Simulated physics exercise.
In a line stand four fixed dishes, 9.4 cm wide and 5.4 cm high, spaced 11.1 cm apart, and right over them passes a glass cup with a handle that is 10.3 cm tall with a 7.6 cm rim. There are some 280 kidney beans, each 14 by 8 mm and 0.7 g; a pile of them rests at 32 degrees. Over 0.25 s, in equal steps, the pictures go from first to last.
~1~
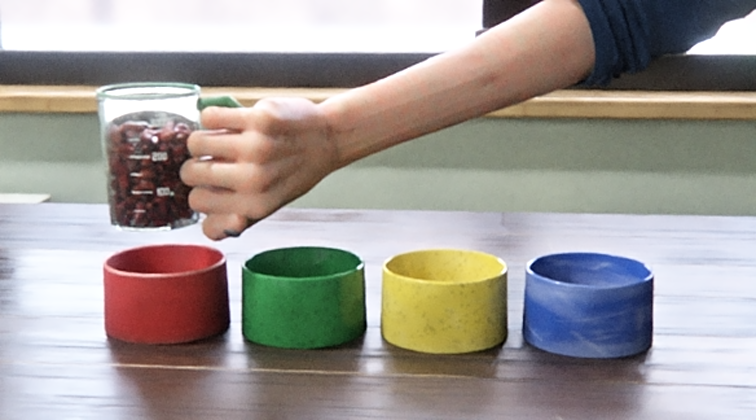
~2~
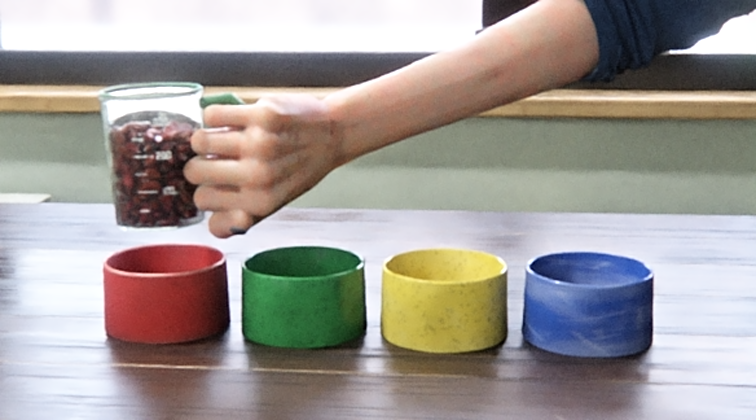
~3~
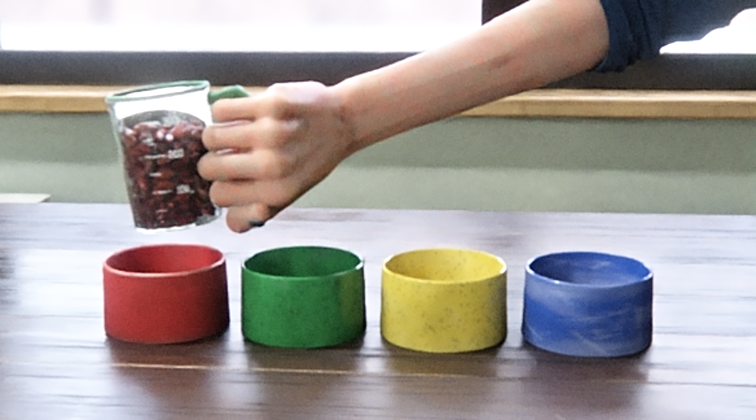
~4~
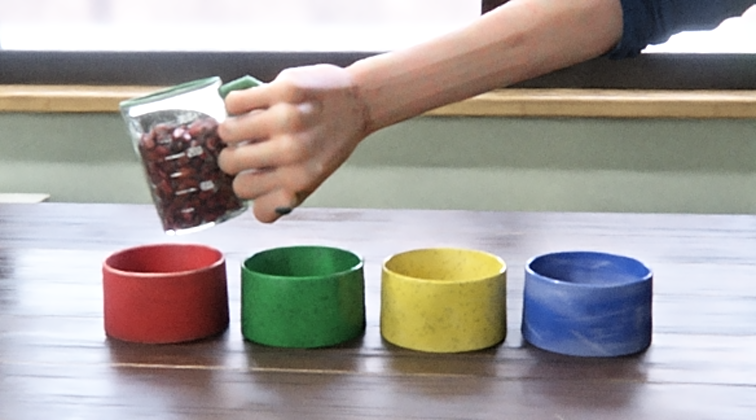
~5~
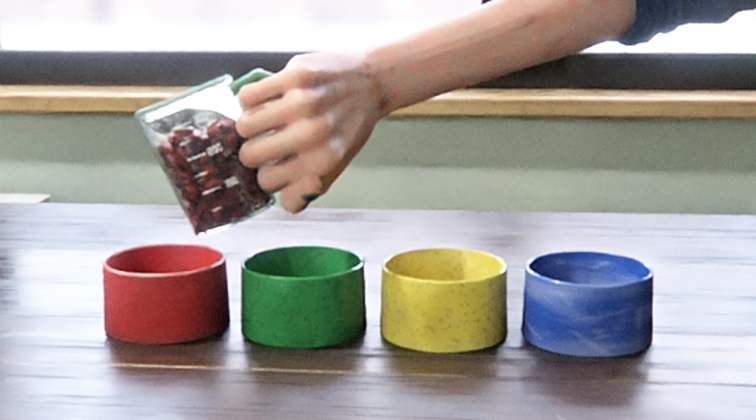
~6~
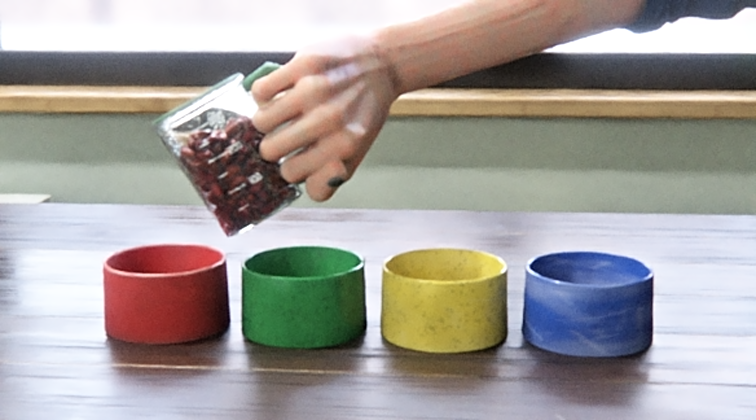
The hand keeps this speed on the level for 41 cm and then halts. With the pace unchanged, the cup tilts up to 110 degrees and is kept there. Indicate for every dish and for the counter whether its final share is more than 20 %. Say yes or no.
Red dish: No, blue dish: Yes, green dish: No, yellow dish: Yes, counter: No.
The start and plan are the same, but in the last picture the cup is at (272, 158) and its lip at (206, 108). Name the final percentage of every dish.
Then red 0, blue 100, green 0, and yellow 0.
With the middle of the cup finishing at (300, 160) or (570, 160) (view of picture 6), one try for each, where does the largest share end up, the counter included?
Top receivers, in order: Counter and yellow.
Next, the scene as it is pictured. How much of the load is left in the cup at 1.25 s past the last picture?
About 20 percent of the load.
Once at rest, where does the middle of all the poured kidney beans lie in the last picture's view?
Resting centre estimate: Around (490, 313).
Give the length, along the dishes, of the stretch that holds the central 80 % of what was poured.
Length: Approx. 15 cm.
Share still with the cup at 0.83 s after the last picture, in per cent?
Somewhere close to 45 percent.
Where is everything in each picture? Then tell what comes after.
Cup at (152, 157), tilt 0 degrees, lip at (101, 90), moved 0.0 cm; middle of the pieces at (147, 170); red dish at (165, 259); green dish at (303, 263); yellow dish at (445, 266); blue dish at (589, 270), in the first frame.
Cup at (156, 156), tilt 2 degrees, lip at (103, 92), moved 0.3 cm; middle of the pieces at (151, 170), in the second frame.
Cup at (169, 156), tilt 7 degrees, lip at (111, 96), moved 1.4 cm; middle of the pieces at (165, 170), in the third frame.
Cup at (188, 157), tilt 14 degrees, lip at (124, 104), moved 3.0 cm; middle of the pieces at (187, 171), in the fourth frame.
Cup at (210, 157), tilt 22 degrees, lip at (139, 113), moved 4.7 cm; middle of the pieces at (210, 172), in the fifth frame.
Cup at (231, 158), tilt 30 degrees, lip at (156, 124), moved 6.3 cm; middle of the pieces at (233, 172); red dish at (165, 259); green dish at (303, 262); yellow dish at (444, 265); blue dish at (589, 269), in the sixth frame.
Then, 0.50 s after the last picture, tilt 106 degrees; cup holds 95 %.
Then, 0.83 s after the last picture, tilt 110 degrees; cup holds 45 %, green 5 %, yellow 40 %.
Then, 1.25 s after the last picture, tilt 110 degrees; cup holds 20 %, blue 20 %, green 5 %, yellow 45 %.
In the end, red 0 %, blue 45 %, green 5 %, yellow 45 %, counter 10 %.
